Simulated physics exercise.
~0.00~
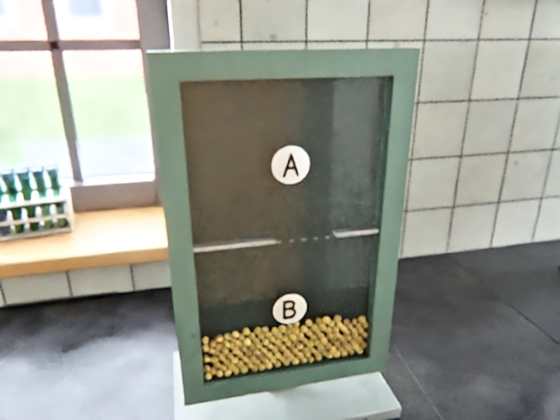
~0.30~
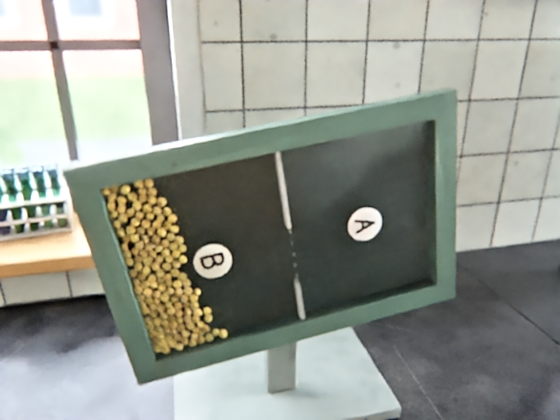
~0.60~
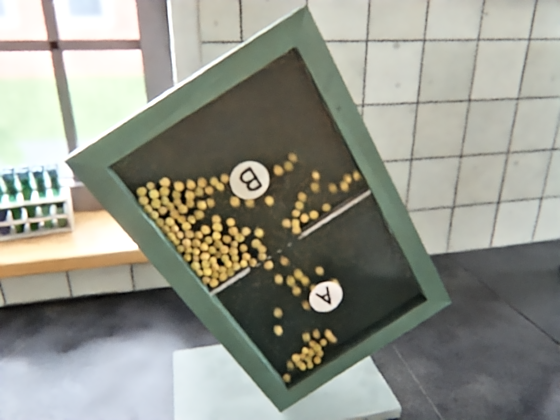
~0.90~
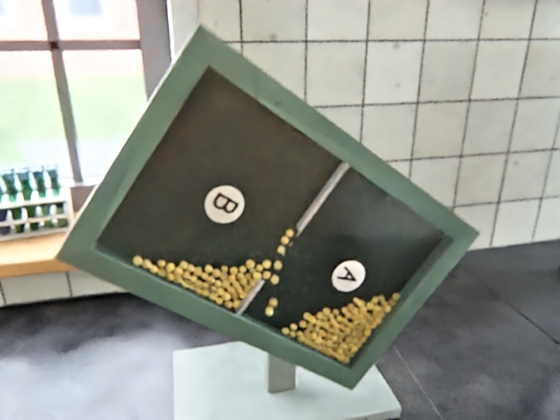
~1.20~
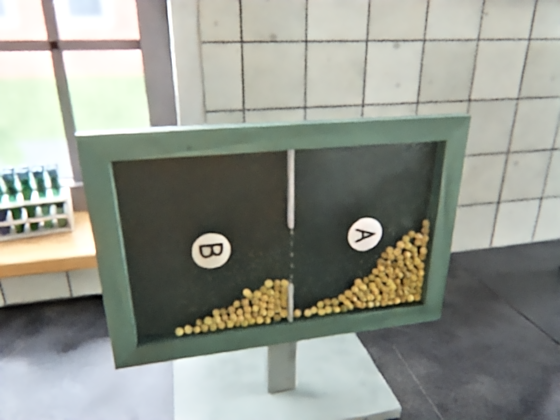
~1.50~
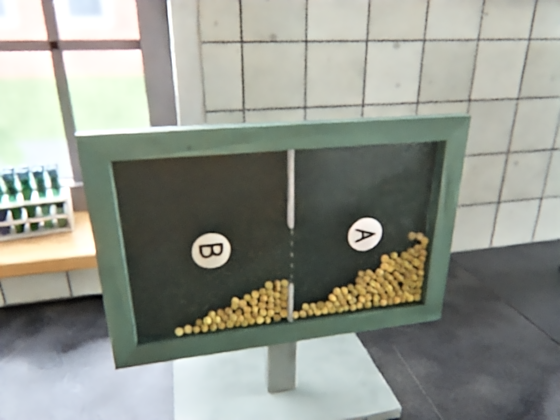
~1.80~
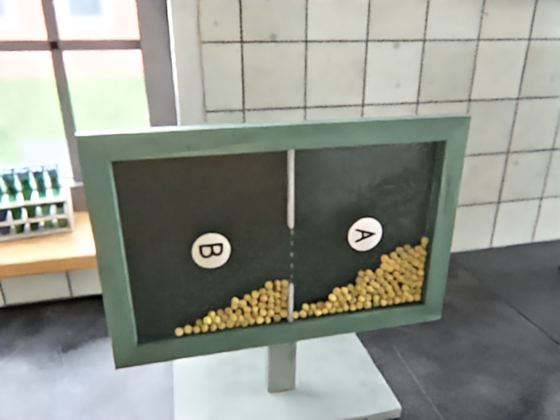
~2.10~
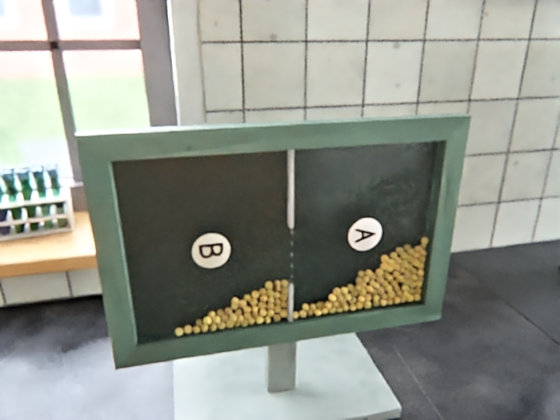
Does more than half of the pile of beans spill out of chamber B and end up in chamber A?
Yes, more than half of the beans end up in chamber A, while a smaller but still sizeable heap remains in chamber B.
